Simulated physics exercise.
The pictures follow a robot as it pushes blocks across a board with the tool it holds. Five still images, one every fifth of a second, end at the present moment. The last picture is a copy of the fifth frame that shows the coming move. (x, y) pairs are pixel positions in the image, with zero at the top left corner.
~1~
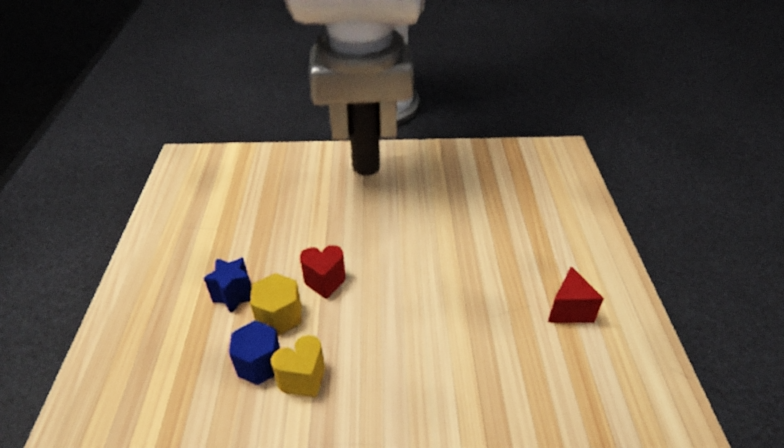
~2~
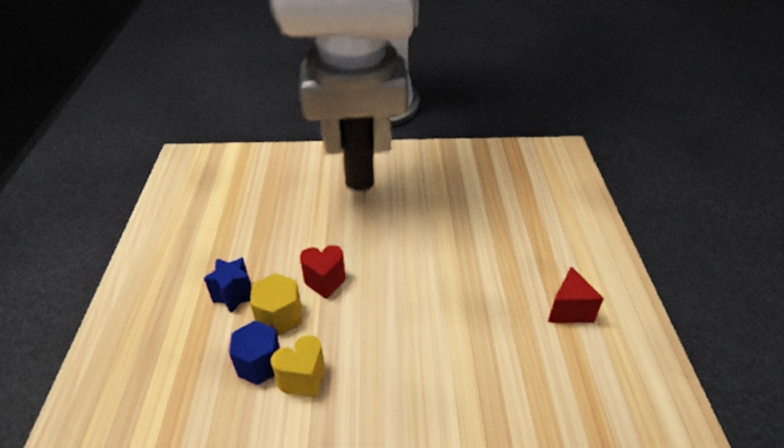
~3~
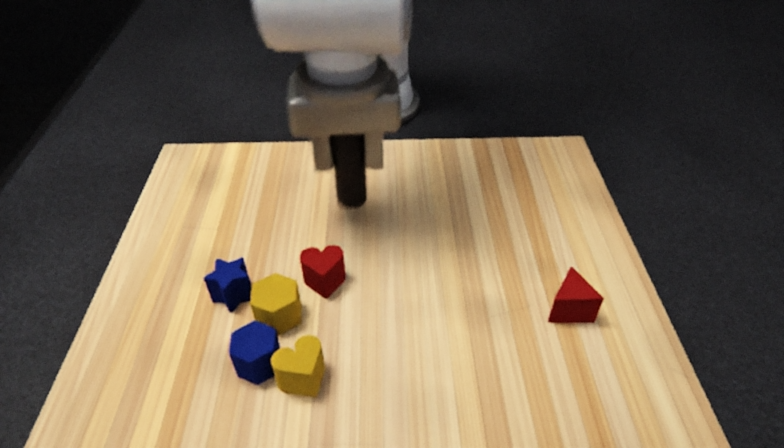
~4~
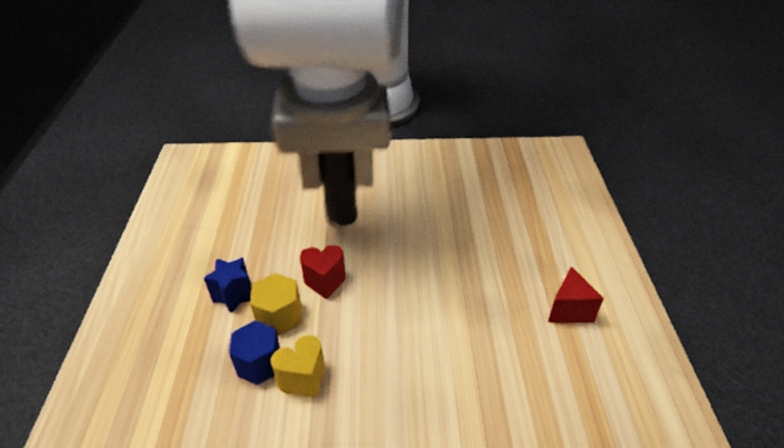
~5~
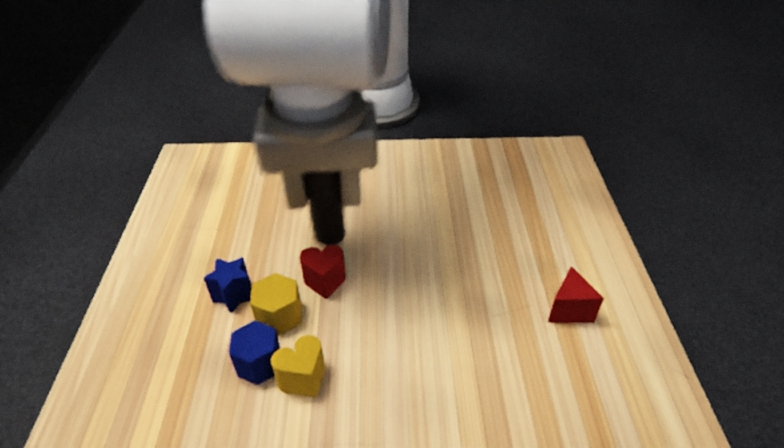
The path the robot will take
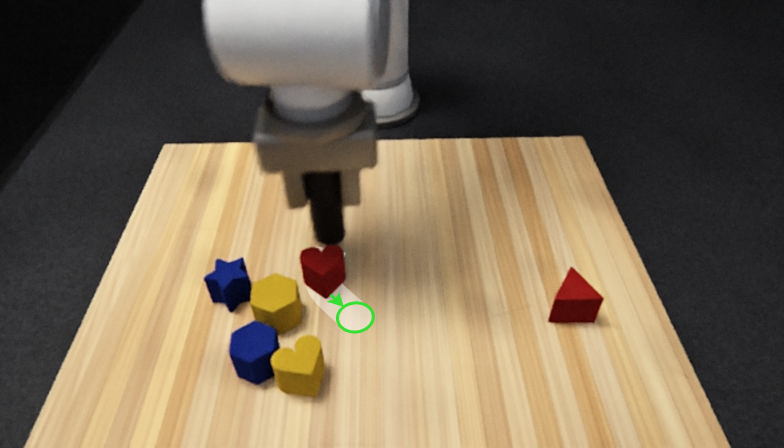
A white and grey robot arm with a dark, rod-like tip reaches over a pale striped wooden board on a dark surface, seen from above at a fixed angle. A blue star, a yellow hexagon, a red heart, a blue hexagon and a yellow heart cluster on the left, with a red triangle apart on the right. The arm moves steadily forward and slightly left until its tip is right behind the red heart, while every block stays still.
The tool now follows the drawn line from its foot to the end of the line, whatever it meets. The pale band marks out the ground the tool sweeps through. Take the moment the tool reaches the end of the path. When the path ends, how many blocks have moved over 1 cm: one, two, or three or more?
My guess is one.
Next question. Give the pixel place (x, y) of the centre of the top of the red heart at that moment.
It will end up at (332, 316).
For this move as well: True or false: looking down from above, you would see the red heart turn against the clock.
My answer: False.
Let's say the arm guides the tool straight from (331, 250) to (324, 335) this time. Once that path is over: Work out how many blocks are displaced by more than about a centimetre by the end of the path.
Once the path ends, two blocks will have shifted.
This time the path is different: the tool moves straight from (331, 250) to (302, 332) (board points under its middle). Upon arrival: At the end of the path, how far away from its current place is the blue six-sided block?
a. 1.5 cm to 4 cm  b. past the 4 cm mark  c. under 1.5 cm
Option c.
The line goes from (331, 250) via (322, 273) and (333, 297), ending at (355, 317).
On the path given first. One third of the way, tool at (320, 260); red heart at (319, 274).
Two thirds of the way, tool at (331, 283); red heart at (326, 299).
At the end, tool at (354, 303); yellow six-sided block unmoved; red heart at (332, 316), turned 40° clockwise.
